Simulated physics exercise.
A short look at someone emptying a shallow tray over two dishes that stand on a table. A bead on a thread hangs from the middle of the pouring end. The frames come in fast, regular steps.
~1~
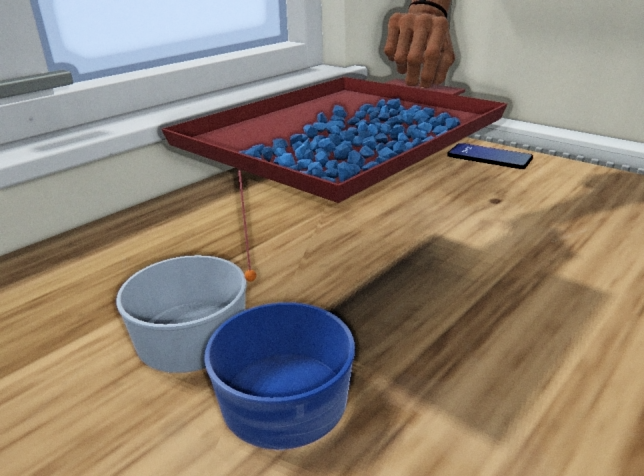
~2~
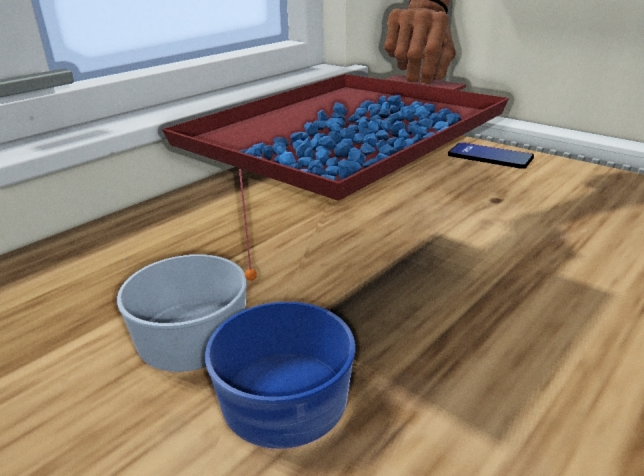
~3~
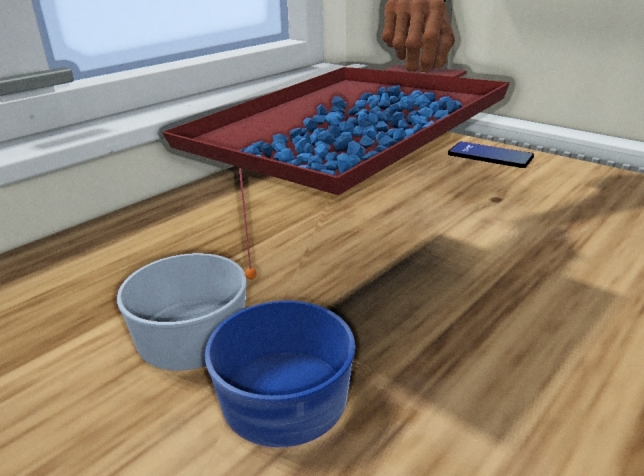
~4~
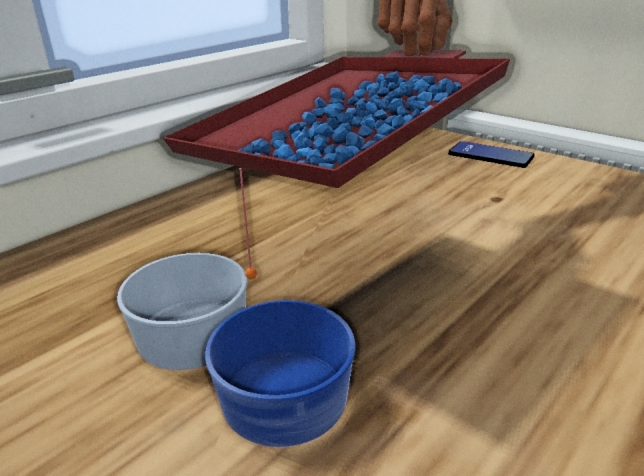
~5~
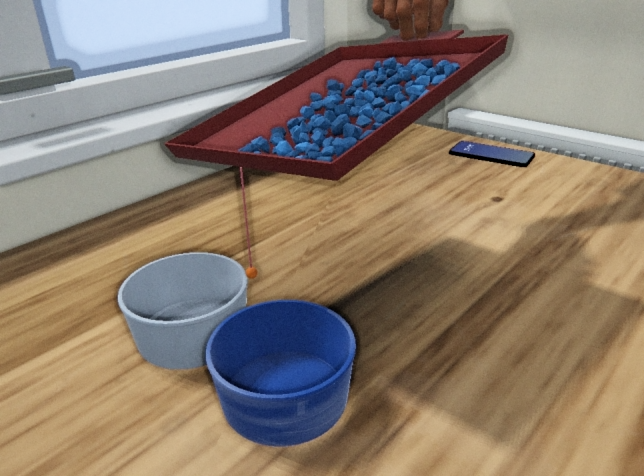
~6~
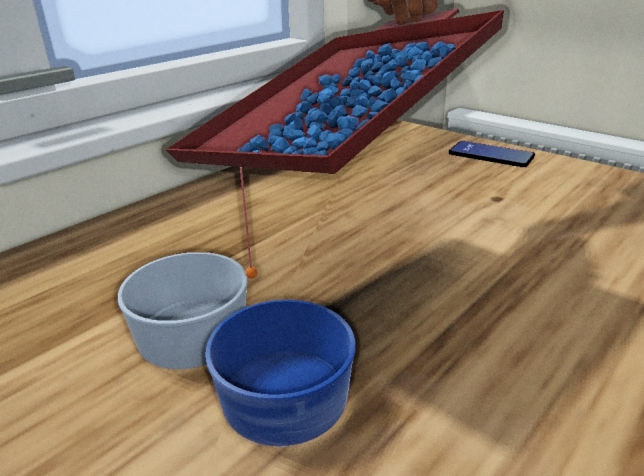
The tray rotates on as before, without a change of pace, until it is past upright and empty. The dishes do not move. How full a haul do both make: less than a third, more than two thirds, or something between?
In the dishes lies from one third to two thirds of it.
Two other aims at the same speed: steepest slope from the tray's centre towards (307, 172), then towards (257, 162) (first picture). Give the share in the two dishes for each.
About 80 and 90 per cent.
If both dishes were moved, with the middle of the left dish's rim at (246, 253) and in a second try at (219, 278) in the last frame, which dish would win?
The first try: The left dish. The second: Left.
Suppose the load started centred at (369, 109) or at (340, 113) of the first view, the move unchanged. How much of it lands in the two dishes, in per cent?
First some 40, then 40 per cent.
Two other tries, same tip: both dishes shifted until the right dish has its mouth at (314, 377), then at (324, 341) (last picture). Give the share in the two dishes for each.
Roughly 10 per cent, and 30 per cent.
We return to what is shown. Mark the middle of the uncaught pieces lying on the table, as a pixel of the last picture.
Close to (196, 280).
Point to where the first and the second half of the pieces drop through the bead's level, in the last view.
Around (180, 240) and then (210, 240).
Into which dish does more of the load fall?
The winner is the left-hand dish.
Soon, tray tipped steeply; most on the tray; a small part in the left dish; a stray few outside both; a small part in the air.
A while on, tray tipped past a quarter turn; a stray few on the tray; about half in the left dish; about half outside both; a stray few in the air.
Towards the end, tray tipped past a quarter turn; about half in the left dish; about half outside both.
Finally, tray tipped past a quarter turn; none in the right dish; about half in the left dish; about half outside both.
